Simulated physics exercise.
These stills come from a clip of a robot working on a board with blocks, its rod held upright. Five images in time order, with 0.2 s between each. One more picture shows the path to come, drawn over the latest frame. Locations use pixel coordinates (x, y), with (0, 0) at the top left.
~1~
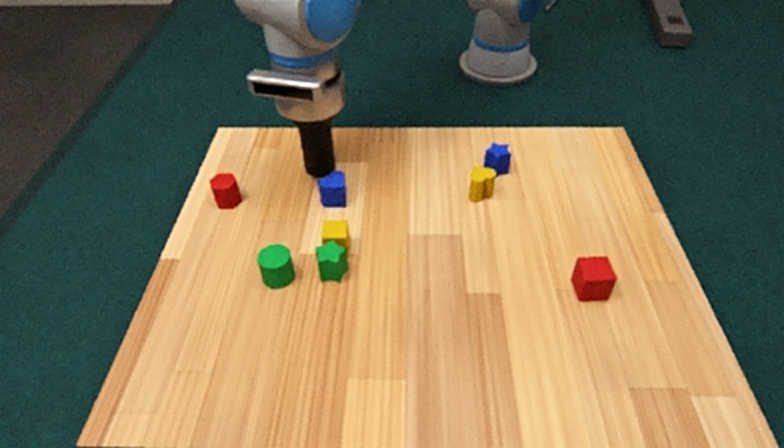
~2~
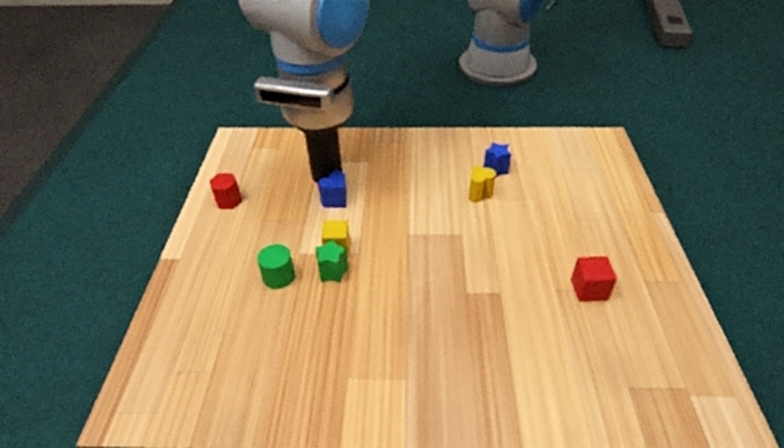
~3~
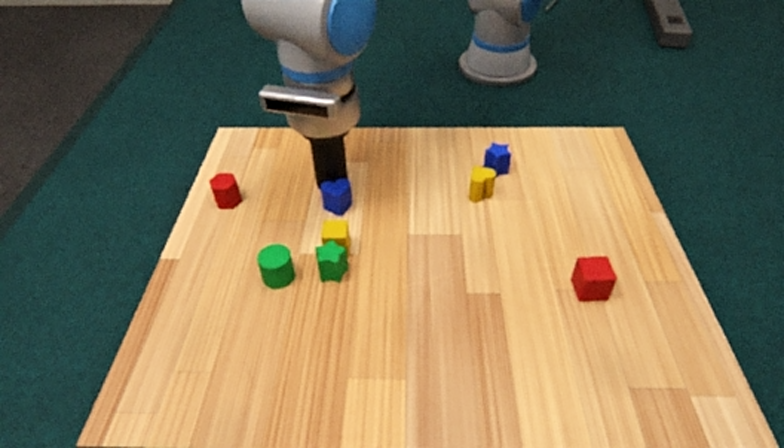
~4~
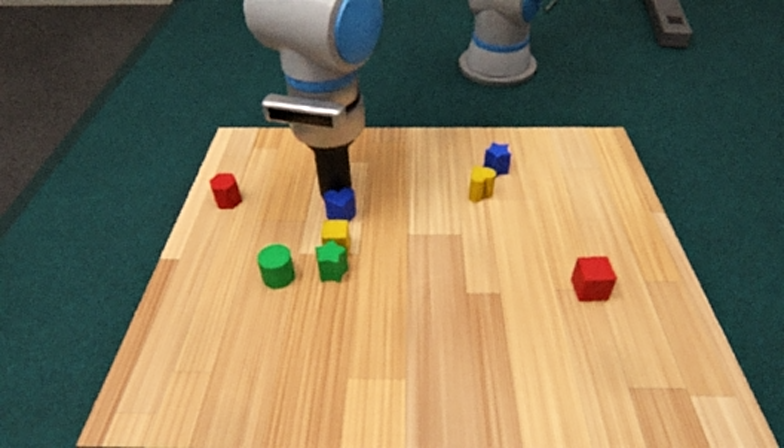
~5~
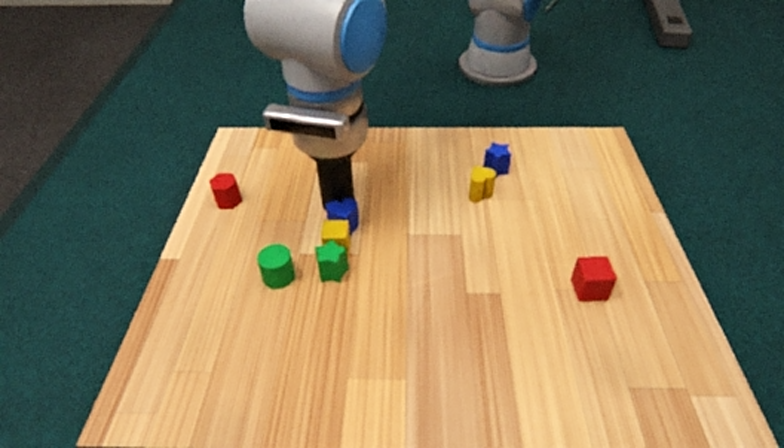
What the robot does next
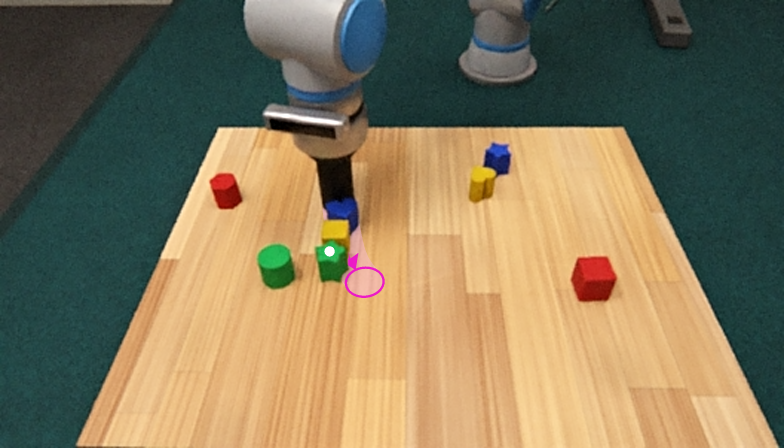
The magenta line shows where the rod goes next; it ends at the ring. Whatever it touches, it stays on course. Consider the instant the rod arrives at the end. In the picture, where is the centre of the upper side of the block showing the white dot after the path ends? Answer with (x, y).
My best guess is (312, 297).
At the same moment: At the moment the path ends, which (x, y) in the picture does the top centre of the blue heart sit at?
Its top centre lands on (372, 284).
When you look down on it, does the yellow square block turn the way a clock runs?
Yes, that is what happens.
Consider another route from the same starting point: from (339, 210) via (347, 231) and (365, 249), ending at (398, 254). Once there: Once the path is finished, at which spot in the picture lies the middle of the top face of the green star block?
I expect it at (319, 276).
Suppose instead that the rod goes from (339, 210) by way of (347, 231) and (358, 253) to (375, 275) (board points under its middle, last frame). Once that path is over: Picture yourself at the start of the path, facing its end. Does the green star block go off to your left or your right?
It slides rightward.
The drawn path runs from (339, 210) through (346, 245) to (365, 282); the dot is on the green star block.
On the path given first. One third of the way, rod (343, 227); green star block (326, 269); yellow square block (335, 247), turned 30° clockwise; blue heart (349, 231).
Two thirds of the way, rod (349, 252); green star block (316, 292); yellow square block (331, 272), turned 45° clockwise; blue heart (356, 258).
At the end, rod (364, 276); green circle not moved; green star block (312, 297); yellow square block (331, 278), turned 60° clockwise; blue heart (372, 284).
